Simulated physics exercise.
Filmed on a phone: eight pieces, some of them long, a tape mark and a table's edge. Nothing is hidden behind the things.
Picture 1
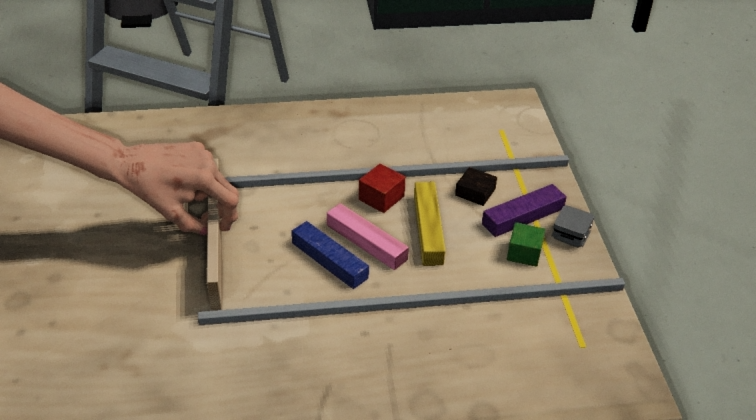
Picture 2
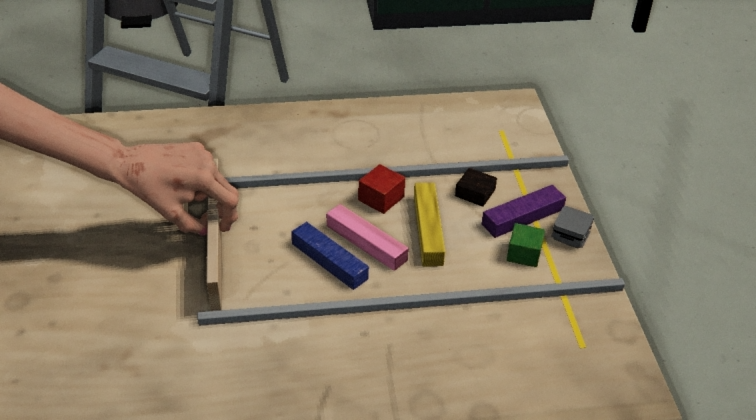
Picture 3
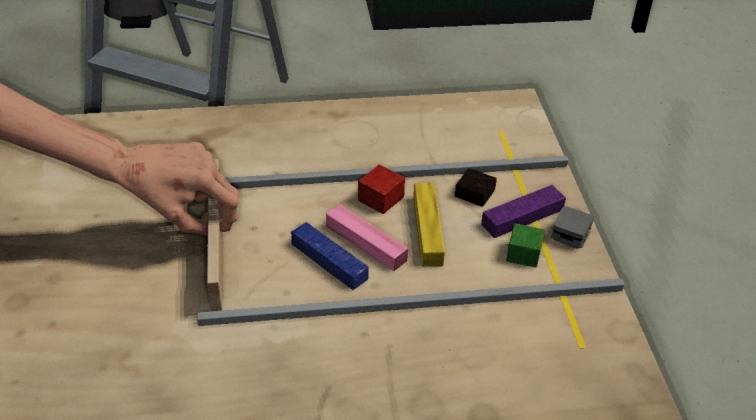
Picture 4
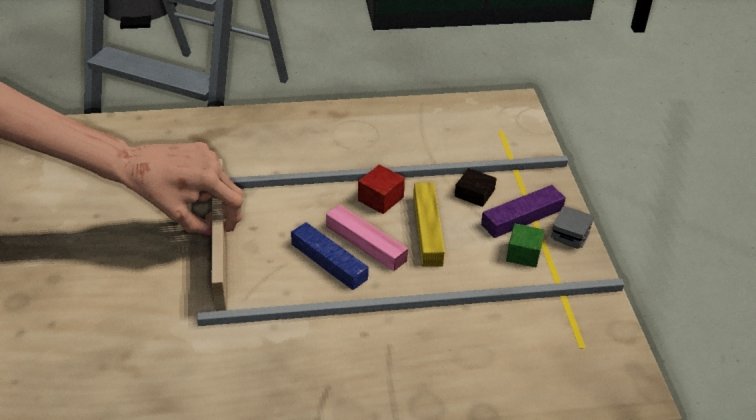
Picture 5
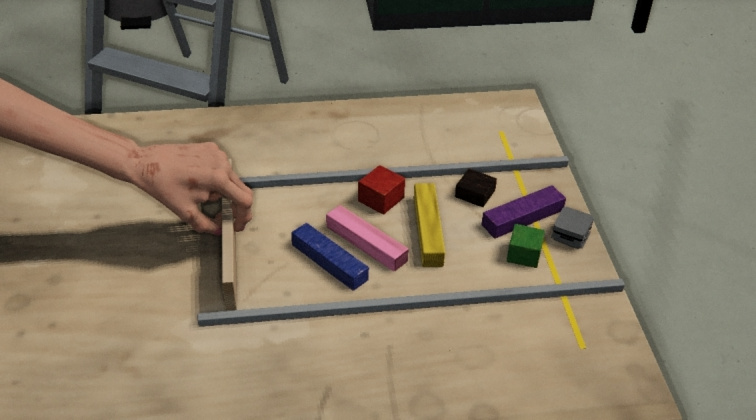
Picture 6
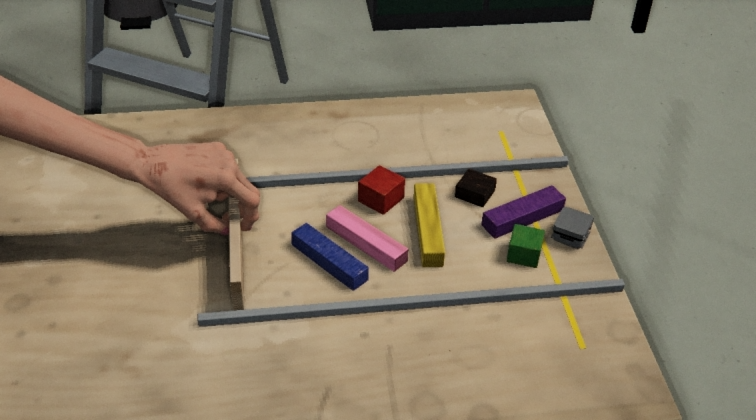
On a wooden tabletop, a hand holding an upright board slides it slightly right between two rails, coloured blocks lying still.
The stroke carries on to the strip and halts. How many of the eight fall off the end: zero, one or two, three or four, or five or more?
The number that fall off is three or four.
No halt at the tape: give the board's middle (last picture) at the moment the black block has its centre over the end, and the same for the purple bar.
Near (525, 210) and (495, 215).
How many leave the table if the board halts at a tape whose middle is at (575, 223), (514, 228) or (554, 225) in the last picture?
The counts: 6, 2 and 5.
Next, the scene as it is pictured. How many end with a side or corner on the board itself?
That makes 2.
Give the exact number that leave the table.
In all, 4 of them.
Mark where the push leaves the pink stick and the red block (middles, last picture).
The pink stick at (567, 219), the red block at (537, 172).
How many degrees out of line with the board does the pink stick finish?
Some 0 degrees.
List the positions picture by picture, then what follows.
The first frame shows grey case (572, 228); purple bar (524, 210); green block (526, 244); board (215, 232); tape (537, 225).
The second frame shows purple bar (524, 210); red block (382, 189).
The third frame shows green block (525, 245); yellow stick (428, 223).
The fourth frame shows grey case (572, 229); black block (475, 187).
The fifth frame shows purple bar (524, 211); board (229, 232).
The sixth frame shows grey case (572, 229); purple bar (524, 211); green block (526, 246); board (236, 232); tape (537, 226).
Soon after, none off yet; grey case at rest near (572, 229); purple bar at rest near (524, 211); green block at rest near (526, 246).
Then, none off yet; grey case at rest near (572, 229); purple bar moved a little near (542, 208); green block moving near (533, 246).
By the end, the number that fall off is three or four; fallen, black block, green block, purple bar and grey case.
